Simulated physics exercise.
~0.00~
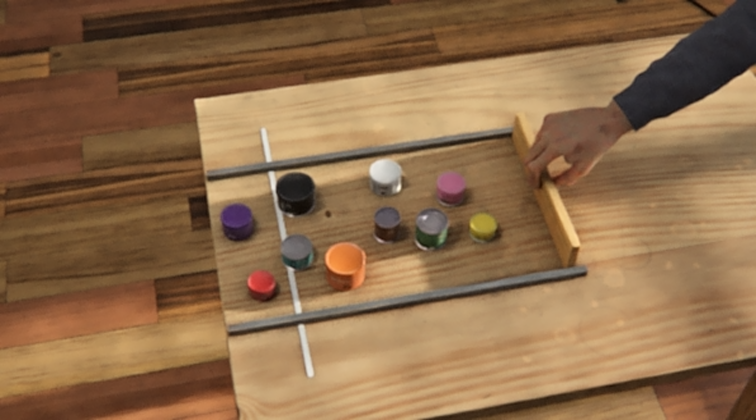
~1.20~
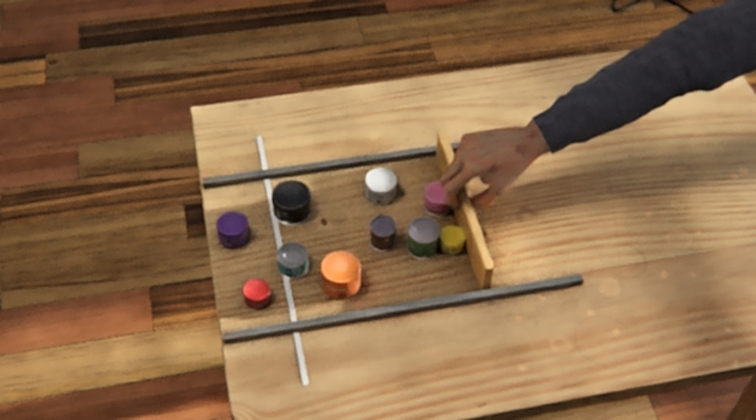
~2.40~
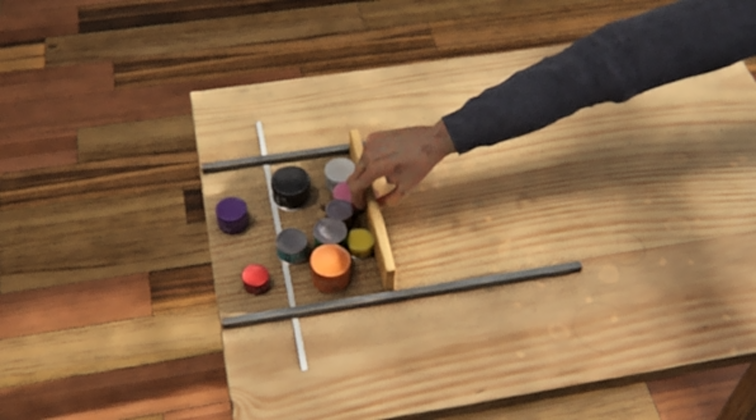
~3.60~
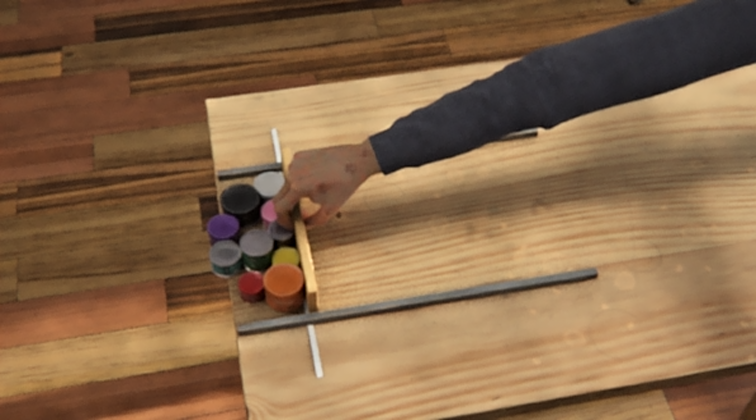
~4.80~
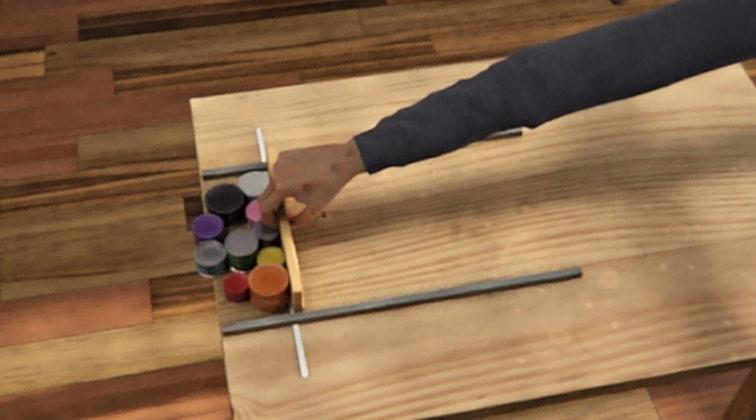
A hand slid an upright wooden board leftward across a table between two dark rails, sweeping scattered colorful little pots and tubs into a tight cluster near the left edge, where the board stopped by the white strip and nothing fell off.
